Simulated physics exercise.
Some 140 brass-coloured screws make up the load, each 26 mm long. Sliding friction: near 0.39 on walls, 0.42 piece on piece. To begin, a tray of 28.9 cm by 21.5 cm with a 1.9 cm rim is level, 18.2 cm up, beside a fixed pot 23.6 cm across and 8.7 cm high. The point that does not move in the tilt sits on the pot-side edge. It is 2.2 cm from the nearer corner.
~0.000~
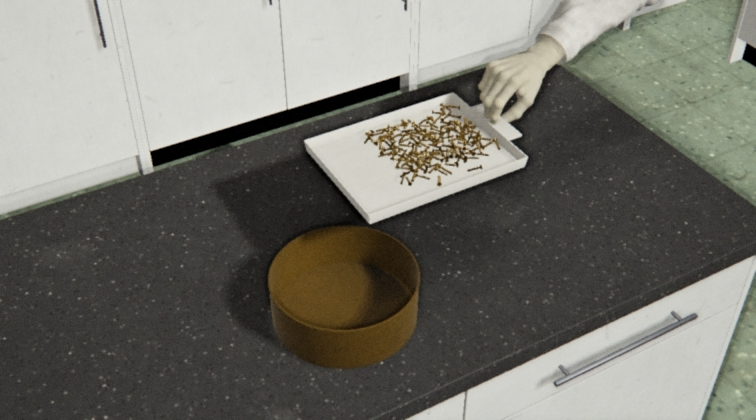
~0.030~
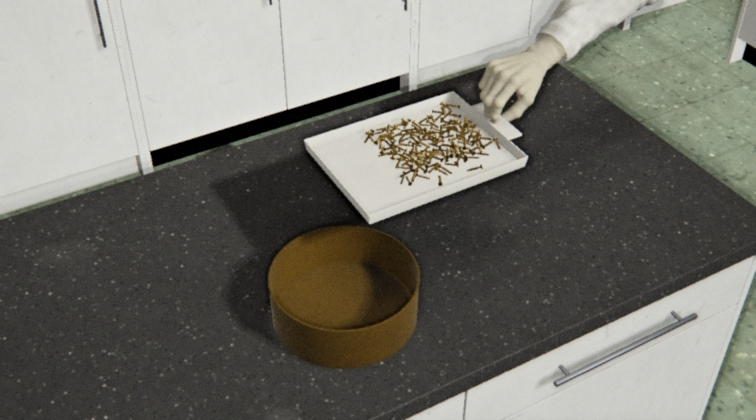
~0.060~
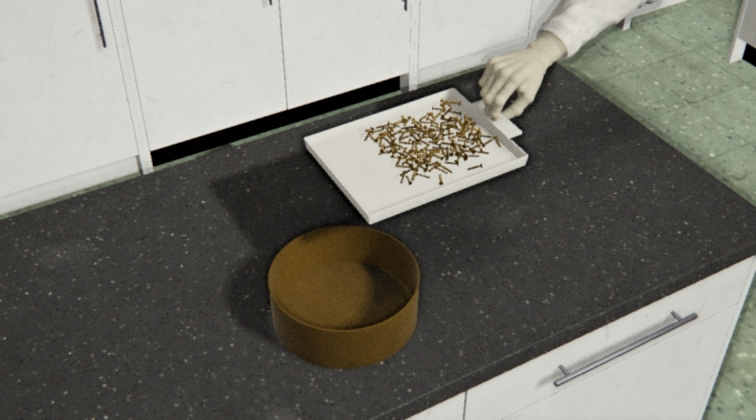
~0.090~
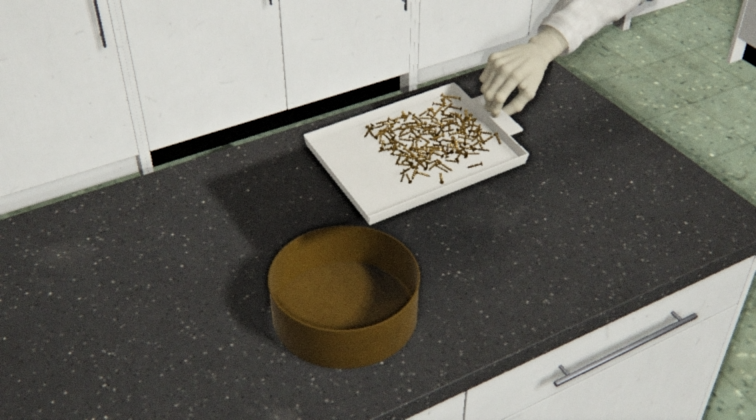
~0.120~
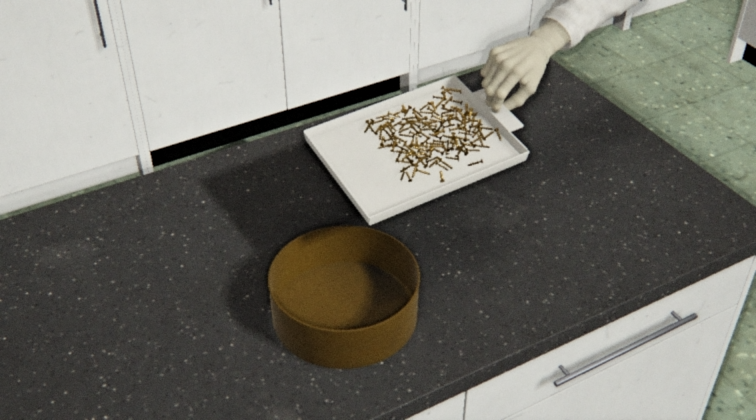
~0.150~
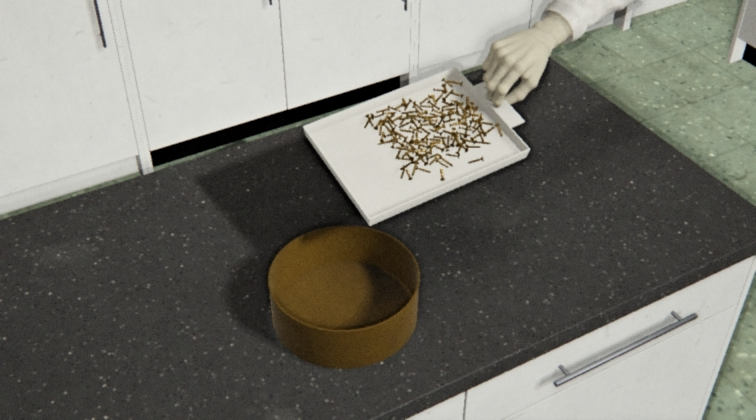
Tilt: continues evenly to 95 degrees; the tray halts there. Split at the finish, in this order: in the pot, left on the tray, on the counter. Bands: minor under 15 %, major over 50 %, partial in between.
In order: Pot: There'll be over half the quantity; tray: There'll be not much; counter: There'll be a moderate quantity.
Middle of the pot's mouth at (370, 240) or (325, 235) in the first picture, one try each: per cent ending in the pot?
About 40 and 5 per cent.
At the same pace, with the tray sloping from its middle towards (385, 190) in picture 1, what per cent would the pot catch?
About 100 per cent.
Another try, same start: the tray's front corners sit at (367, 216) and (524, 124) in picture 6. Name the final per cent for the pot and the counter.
Per cent by place - pot 70, counter 30.
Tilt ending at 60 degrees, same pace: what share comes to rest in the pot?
Result: Close to 40 %.
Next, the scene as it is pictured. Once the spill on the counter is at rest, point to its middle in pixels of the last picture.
You'll find it at about pixel (442, 363).
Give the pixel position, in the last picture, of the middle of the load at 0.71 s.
Approximately (419, 226) in the last view.
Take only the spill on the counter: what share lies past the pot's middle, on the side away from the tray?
About 10 per cent.
After 0.48 s, tilt 52 degrees; the tray holds 100 %, the pot 0 %.
After 0.71 s, tilt 80 degrees; the tray holds 55 %, the pot 5 %.
After 1.04 s, tilt 95 degrees; the tray holds 0 %, the pot 60 %.
In the end, at 1.9 s, pot 65 %, tray 0 %, counter 35 %.
